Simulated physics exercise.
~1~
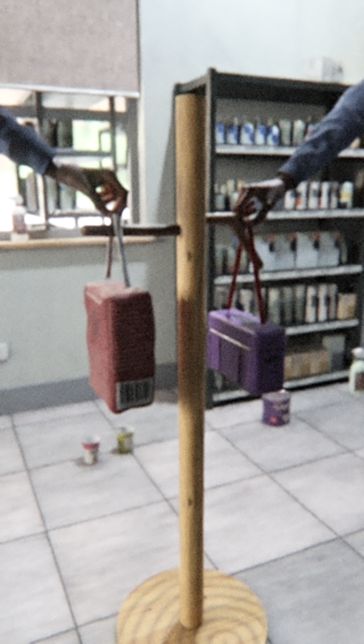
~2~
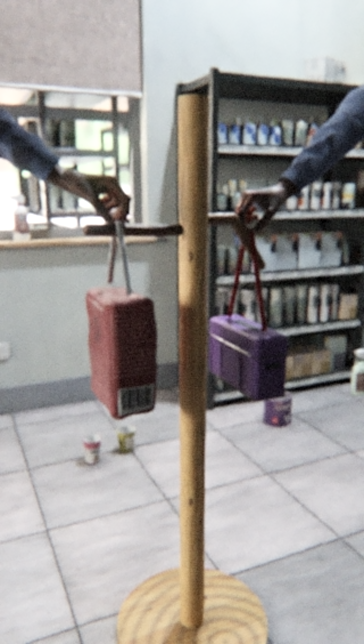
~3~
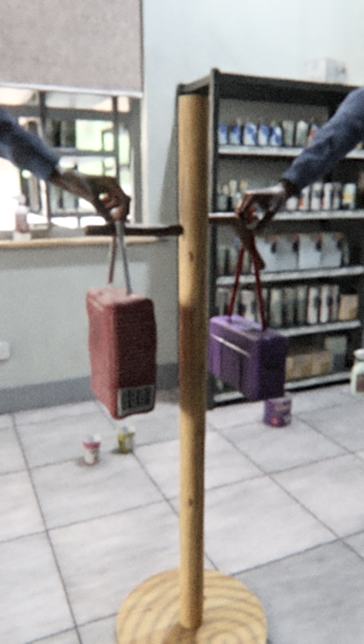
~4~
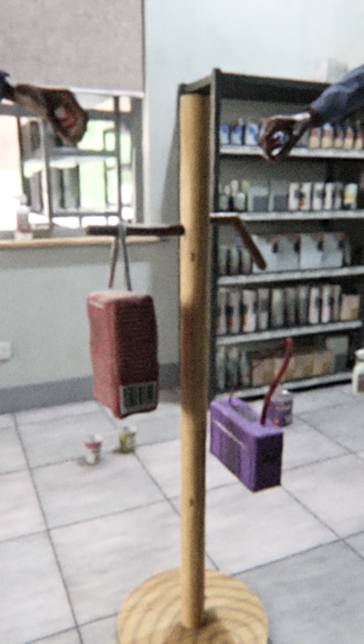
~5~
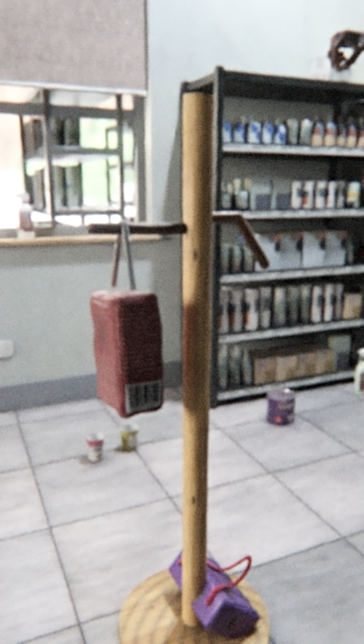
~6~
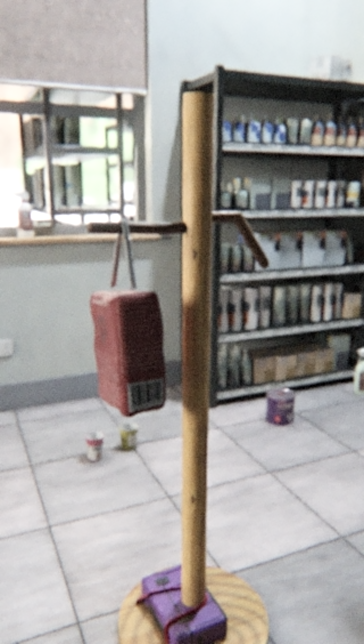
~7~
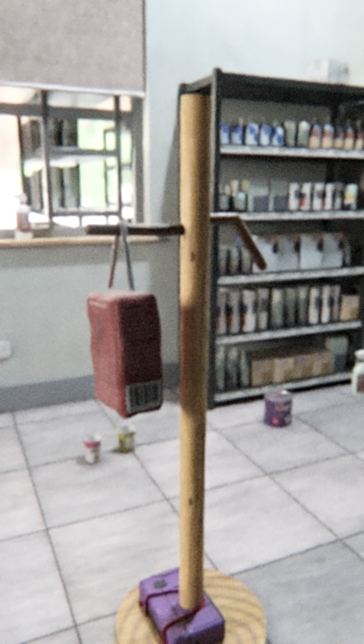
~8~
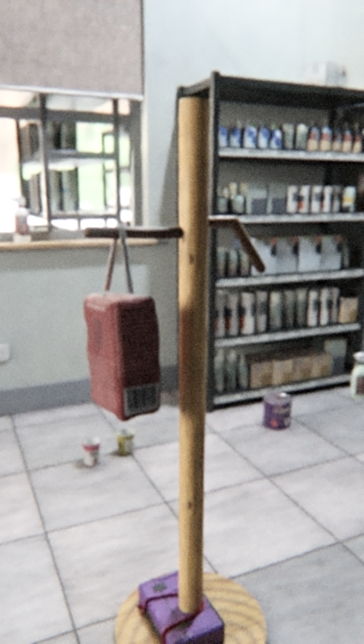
At first, two hands reach in from either side of a wooden stand, holding a red sack by its straps at the left peg and a purple case by its red loop at the right peg. The purple case dips slightly, and both hands pause there. Then the hands let go and draw back, and the purple case drops, its loop off the downward-slanting right peg. It lands leaning against the foot of the post, then tips over to the left. In the end, the purple case lies still on the round base while the red sack still hangs from the left peg.
